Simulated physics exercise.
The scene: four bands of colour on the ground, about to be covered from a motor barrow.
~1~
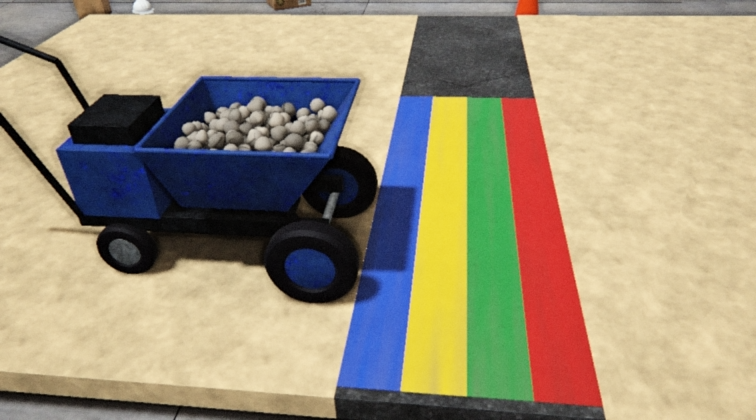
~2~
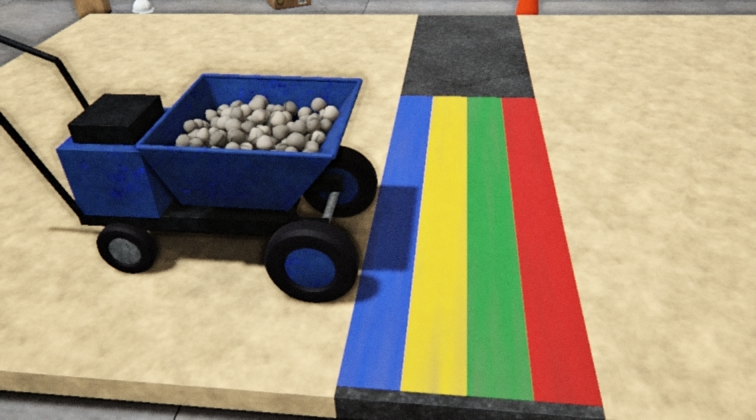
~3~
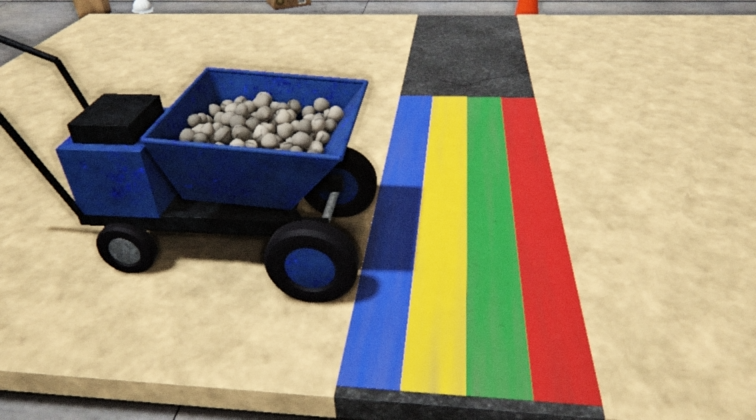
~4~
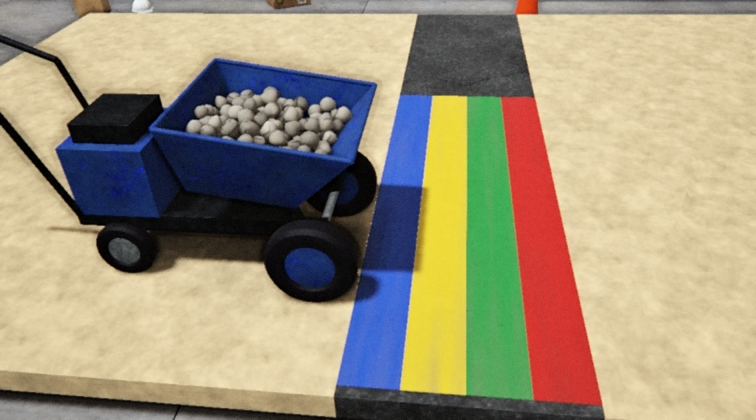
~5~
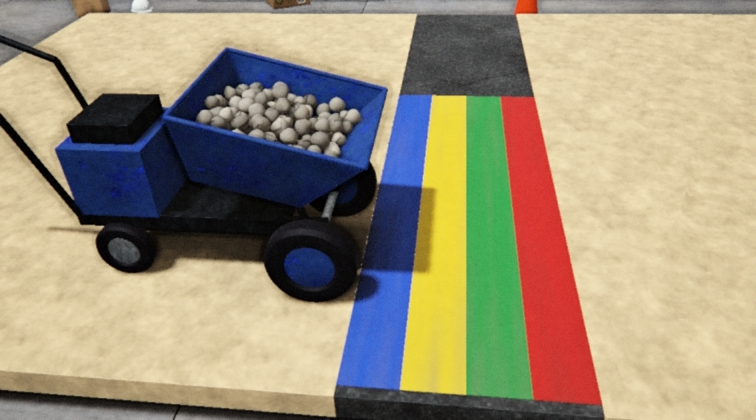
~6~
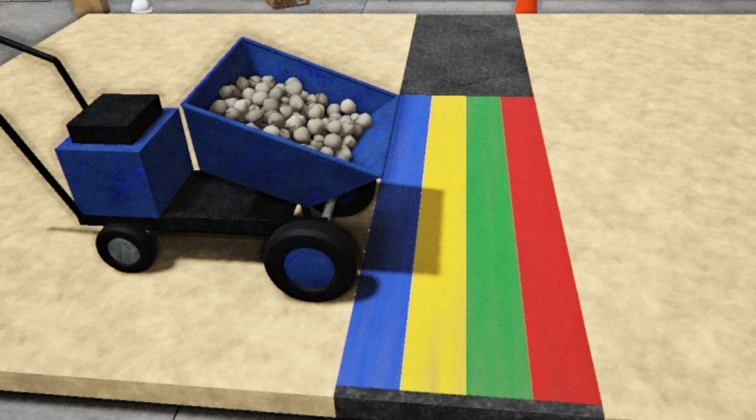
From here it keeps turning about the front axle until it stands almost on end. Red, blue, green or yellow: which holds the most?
The green strip carries the most.
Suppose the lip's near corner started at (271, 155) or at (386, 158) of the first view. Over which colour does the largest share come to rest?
At the first place the yellow strip, at the second the strip in red.
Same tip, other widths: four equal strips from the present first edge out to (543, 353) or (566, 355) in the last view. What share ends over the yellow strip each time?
In turn 0 and 10 in a hundred.
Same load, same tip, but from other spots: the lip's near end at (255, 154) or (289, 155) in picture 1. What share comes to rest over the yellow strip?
Roughly 40 per cent, and 50 per cent.
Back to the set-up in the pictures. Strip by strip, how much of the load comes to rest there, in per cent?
Blue strip near 0; yellow strip near 20; green strip near 40; red strip near 25.
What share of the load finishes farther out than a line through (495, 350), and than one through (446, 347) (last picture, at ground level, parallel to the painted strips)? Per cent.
Roughly 50 per cent, and 90 per cent.
Shortly afterwards, skip tipped steeply; the whole lot in the skip.
Next, skip tipped right over; the bulk in the skip; a little over the yellow strip; a little over the green strip; only a few falling.
Some moments later, skip tipped right over; a little in the skip; a little over the yellow strip; near half over the green strip; near a quarter over the red strip; a little off the paint.
In the end, skip tipped right over; a little in the skip; none at all over the blue strip; near a quarter over the yellow strip; near a third over the green strip; near a quarter over the red strip; a little off the paint.
